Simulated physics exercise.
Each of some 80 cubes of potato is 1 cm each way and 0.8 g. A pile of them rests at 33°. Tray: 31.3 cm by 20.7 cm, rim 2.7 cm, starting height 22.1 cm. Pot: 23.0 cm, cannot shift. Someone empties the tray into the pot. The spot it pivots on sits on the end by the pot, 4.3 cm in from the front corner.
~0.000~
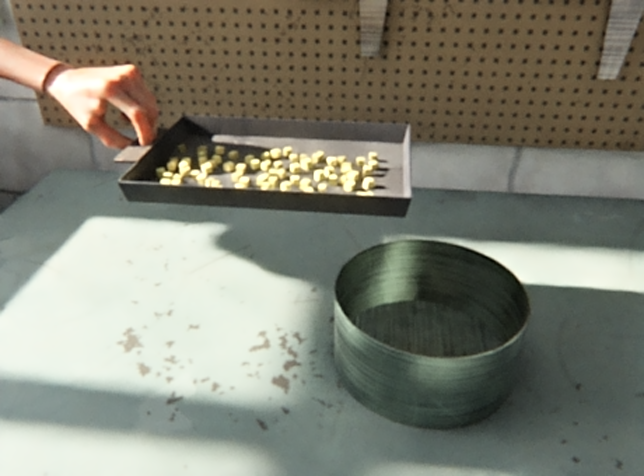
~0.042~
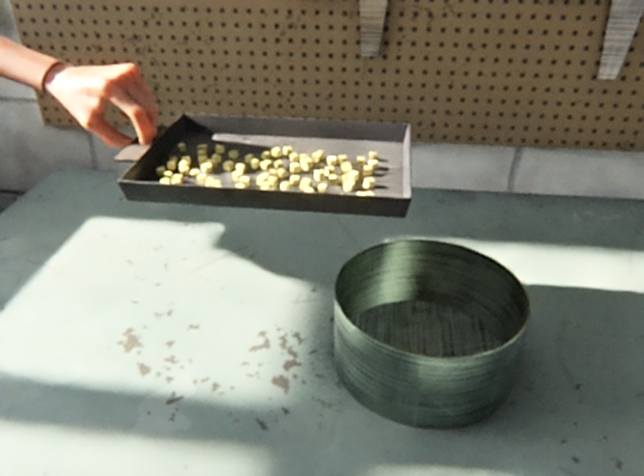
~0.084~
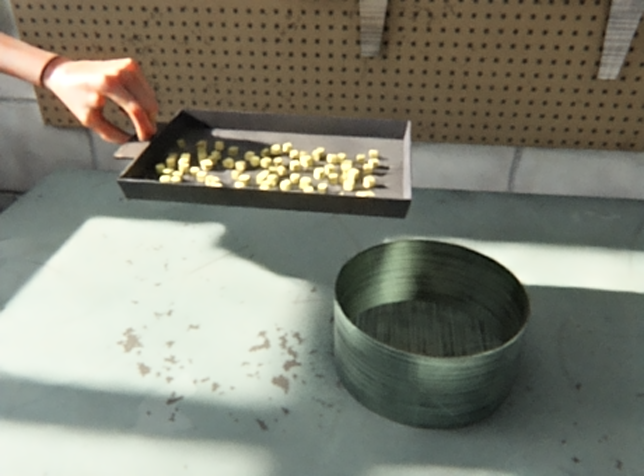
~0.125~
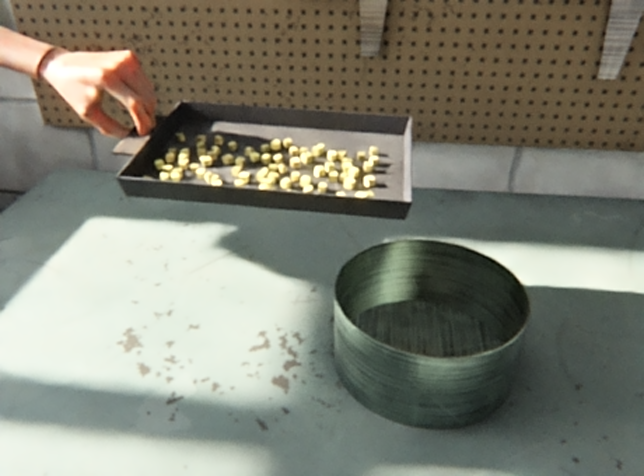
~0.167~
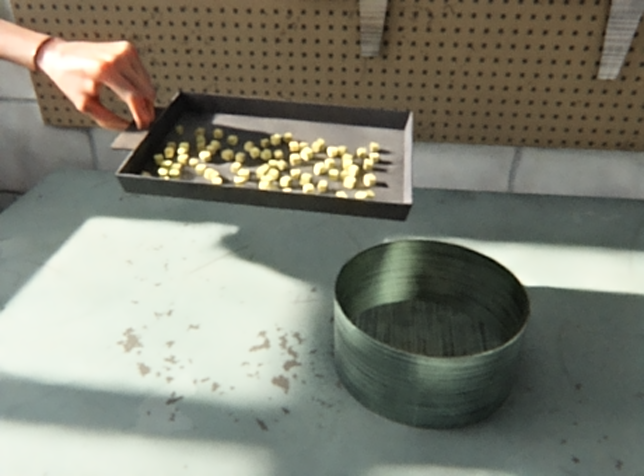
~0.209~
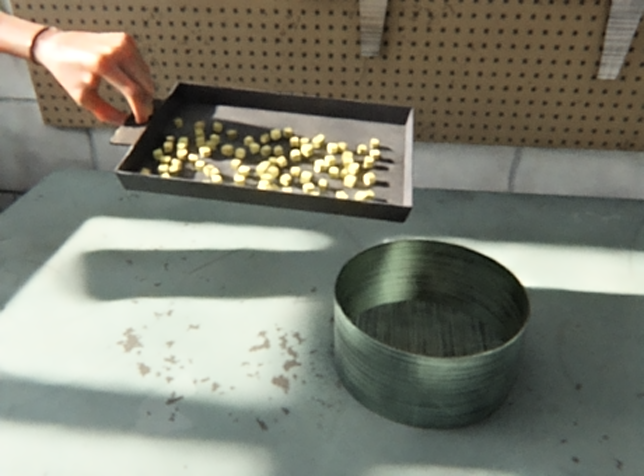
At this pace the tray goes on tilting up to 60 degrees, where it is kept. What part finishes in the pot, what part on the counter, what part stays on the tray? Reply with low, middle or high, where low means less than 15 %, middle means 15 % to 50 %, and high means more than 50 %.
My answer: Pot - low; counter - low; left on the tray - high.
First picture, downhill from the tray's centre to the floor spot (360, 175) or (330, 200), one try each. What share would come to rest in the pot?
That would be close to 20 per cent, then close to 30 per cent.
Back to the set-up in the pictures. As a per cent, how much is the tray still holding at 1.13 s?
About 90%.
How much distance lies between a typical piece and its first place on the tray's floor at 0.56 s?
1 cm.
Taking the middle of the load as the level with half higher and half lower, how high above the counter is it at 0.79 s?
The halfway line is at about 26 cm.
After 0.56 s, tilt 35 degrees; the tray holds 100 %, the pot 0 %.
Then, at 0.79 s, tilt 51 degrees; the tray holds 100 %, the pot 0 %.
Then, at 1.13 s, tilt 60 degrees; the tray holds 90 %, the pot 5 %.
In the end, at 2.5 s, pot 5 %, counter 5 %, tray 90 %.
